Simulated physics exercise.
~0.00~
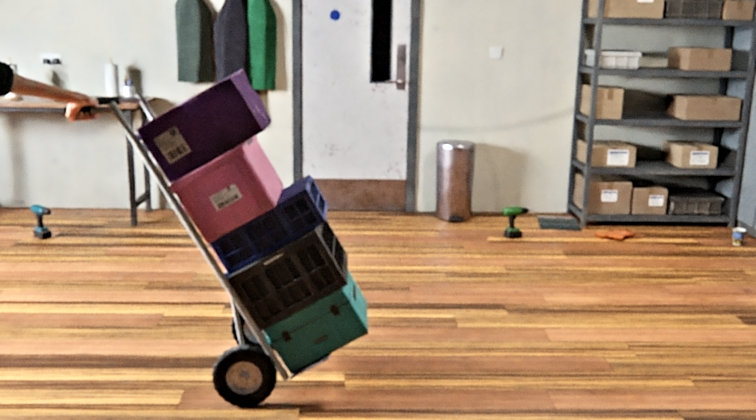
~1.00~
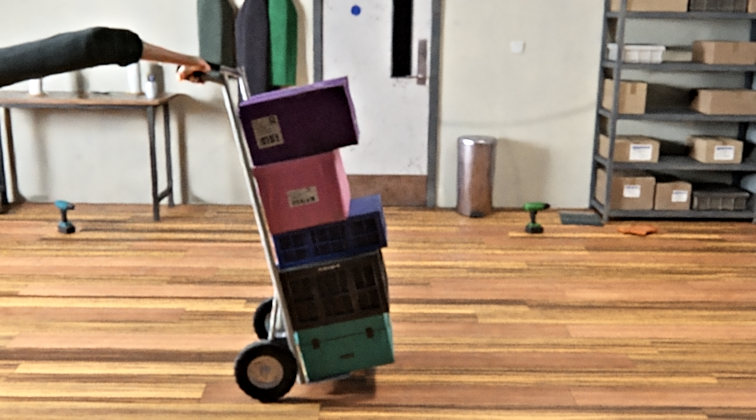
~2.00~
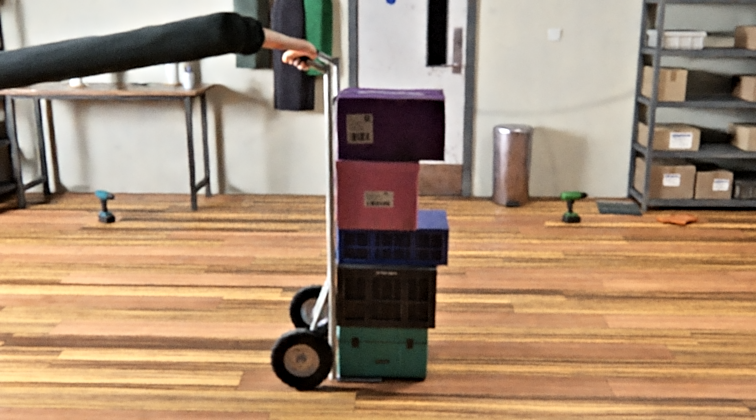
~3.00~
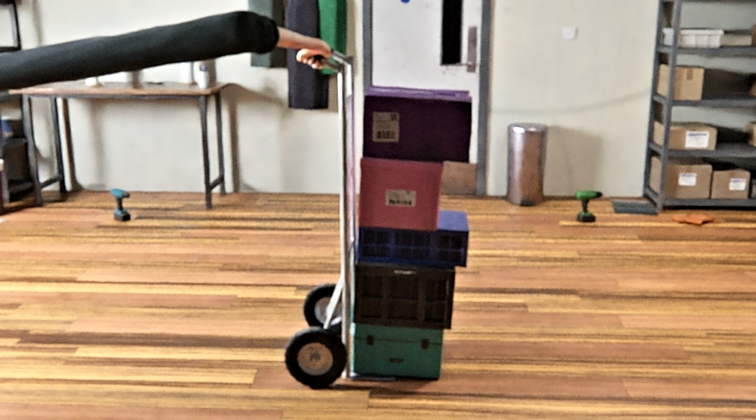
A silver hand truck stacked with five containers leans back toward the left, held at its handle by a hand reaching in from the left. Seen from the side in a workshop with a plank floor, the stack runs from a turquoise toolbox up through a black crate, a blue crate and a pink tote to a purple parcel. A door, a metal bin and shelves of boxes stand behind. The dark-sleeved arm pushes the handle rightward, swinging the truck up until it stands upright. The containers straighten with it, and the whole stack stays in place, still held.
